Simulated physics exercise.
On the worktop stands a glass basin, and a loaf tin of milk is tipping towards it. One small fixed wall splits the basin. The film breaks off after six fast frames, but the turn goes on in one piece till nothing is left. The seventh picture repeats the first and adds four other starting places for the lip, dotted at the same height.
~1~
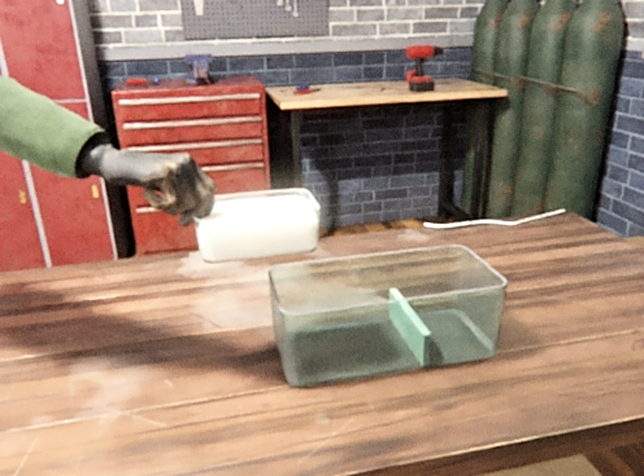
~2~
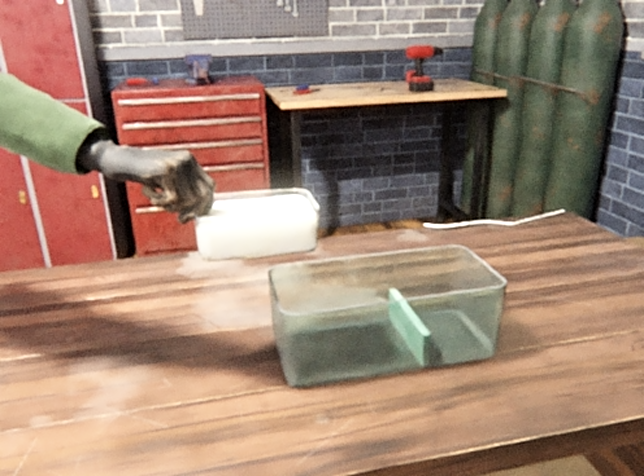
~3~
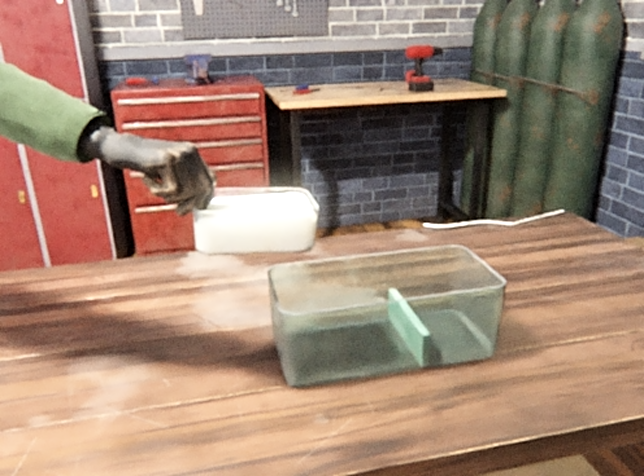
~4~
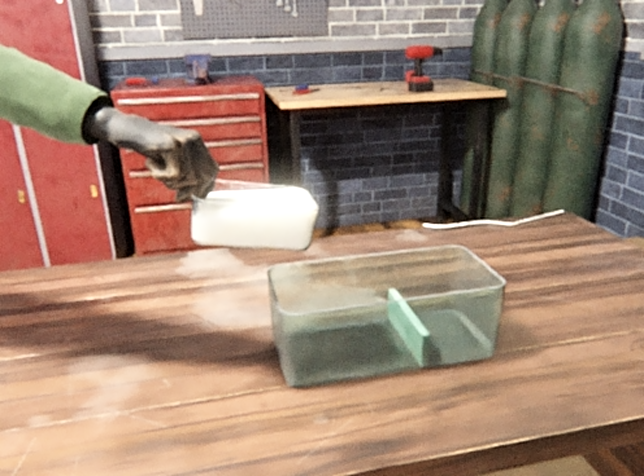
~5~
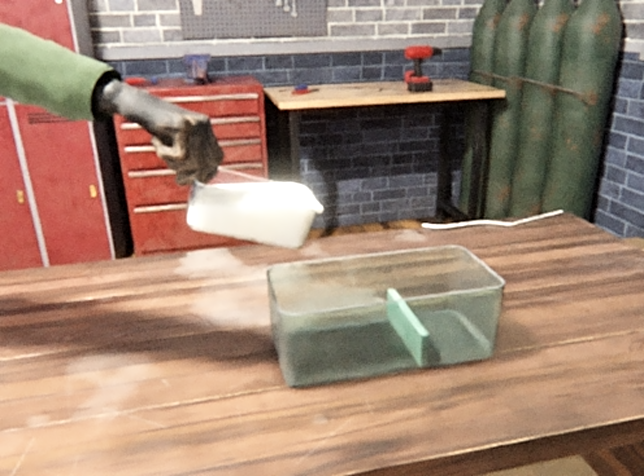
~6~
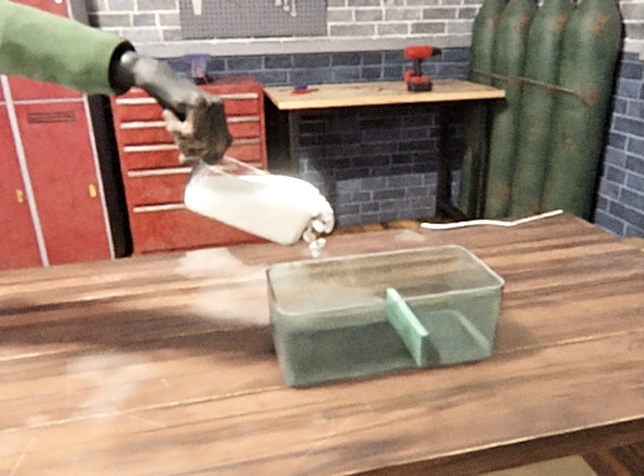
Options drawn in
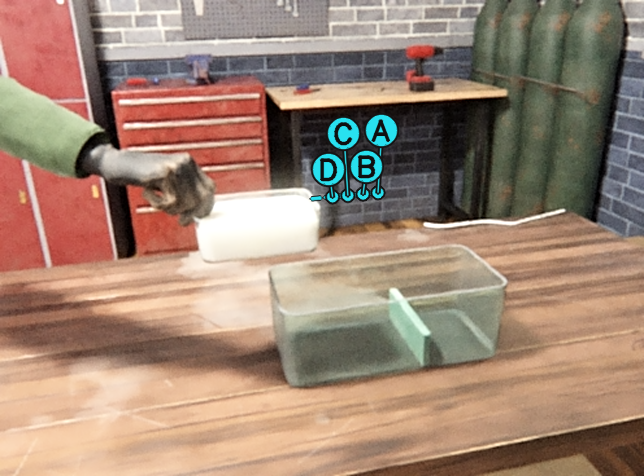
A gloved hand tilted a clear loaf-shaped container of milk down to the right, near a glass basin with a green divider on a wooden worktop, until a little milk slipped over the lip.
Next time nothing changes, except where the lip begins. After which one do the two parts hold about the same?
D.
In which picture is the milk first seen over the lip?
In picture 5.
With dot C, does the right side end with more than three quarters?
No, it does not.
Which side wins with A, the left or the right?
The right side.
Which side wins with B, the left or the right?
The right side.
On the marked copy, A at (377, 192); B at (363, 194); C at (347, 195); D at (332, 196).
For dot A, about 8 % ends left of the wall and 88 % right of it; 4 % is lost outside.
For dot B, about 18 % ends left of the wall and 79 % right of it; 4 % is lost outside.
For dot C, about 32 % ends left of the wall and 64 % right of it; 4 % is lost outside.
For dot D, about 51 % ends left of the wall and 46 % right of it; 4 % is lost outside.
